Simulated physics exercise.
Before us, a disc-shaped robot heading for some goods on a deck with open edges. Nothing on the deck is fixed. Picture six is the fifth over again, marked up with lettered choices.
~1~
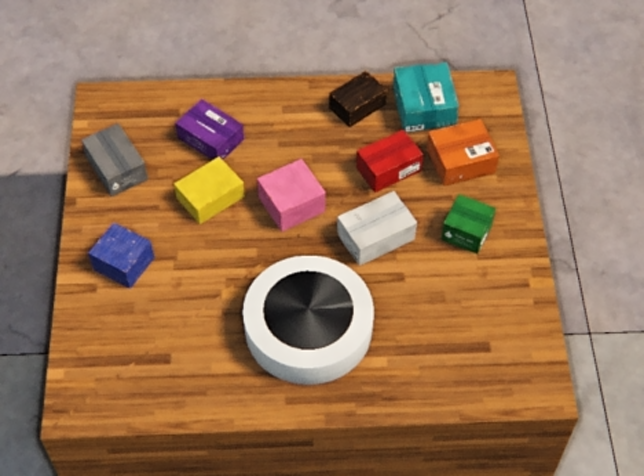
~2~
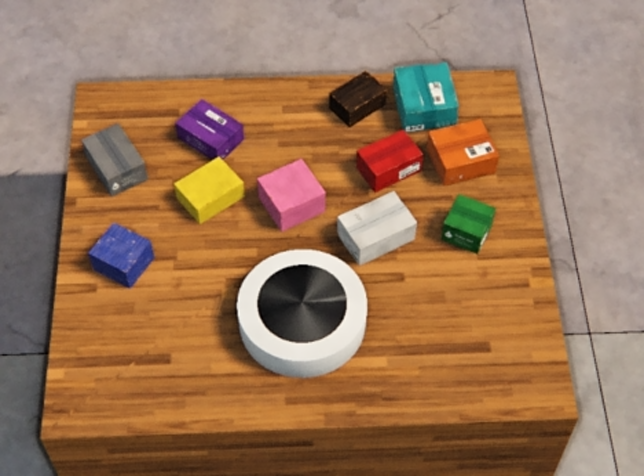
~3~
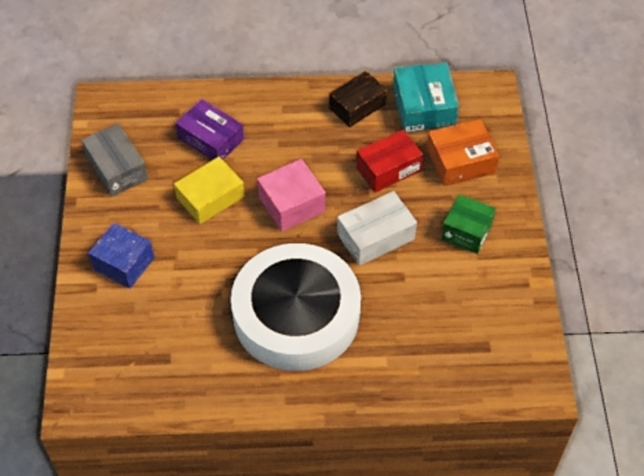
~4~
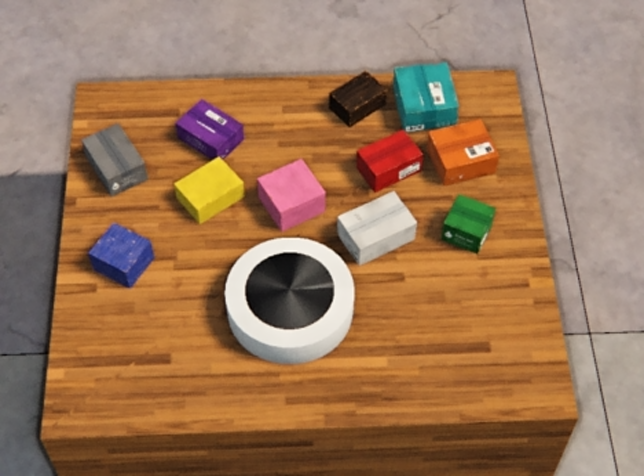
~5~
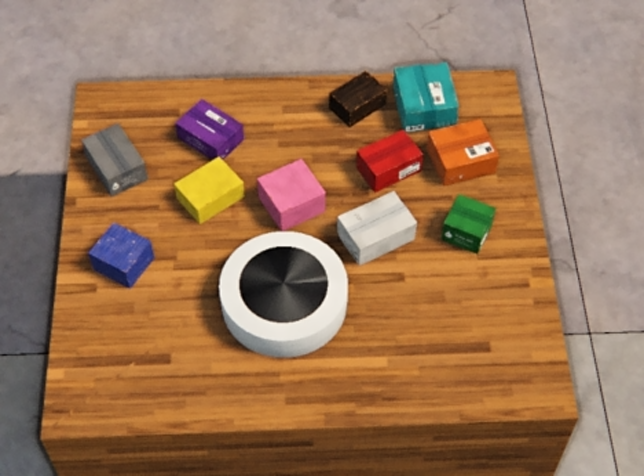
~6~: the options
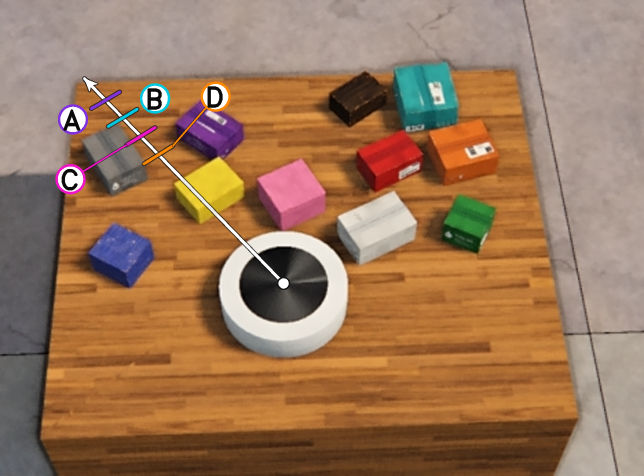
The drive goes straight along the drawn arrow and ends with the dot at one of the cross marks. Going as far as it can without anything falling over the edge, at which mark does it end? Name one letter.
The farthest safe stop is D.
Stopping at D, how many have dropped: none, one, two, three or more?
The count is none.
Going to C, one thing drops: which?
The grey parcel goes over.
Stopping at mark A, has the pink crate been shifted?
Yes.
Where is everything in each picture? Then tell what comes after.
White parcel (376, 228); grey parcel (115, 160); orange parcel (462, 152), in the first picture.
Robot (302, 312); purple parcel (210, 132), in the second picture.
Robot (296, 305); blue crate (122, 256), in the third picture.
Robot (290, 300); green parcel (468, 224), in the fourth picture.
Robot (284, 293); black crate (358, 99); turquoise parcel (425, 97); white parcel (376, 228), in the fifth picture.
On the copy, A at (106, 100); B at (123, 118); C at (141, 136); D at (158, 155); the arrow from (284, 283) to (84, 79); the white dot at (284, 283).
On D. First, robot (237, 245); pink crate (289, 181); black crate (358, 99).
Then, robot (193, 199); purple parcel (202, 104); yellow crate (193, 138).
Finally, robot (160, 166); grey parcel (79, 147); purple parcel (205, 83); nothing has fallen.
By contrast, A drops the grey parcel and purple parcel; B drops the grey parcel and purple parcel; C drops the grey parcel.
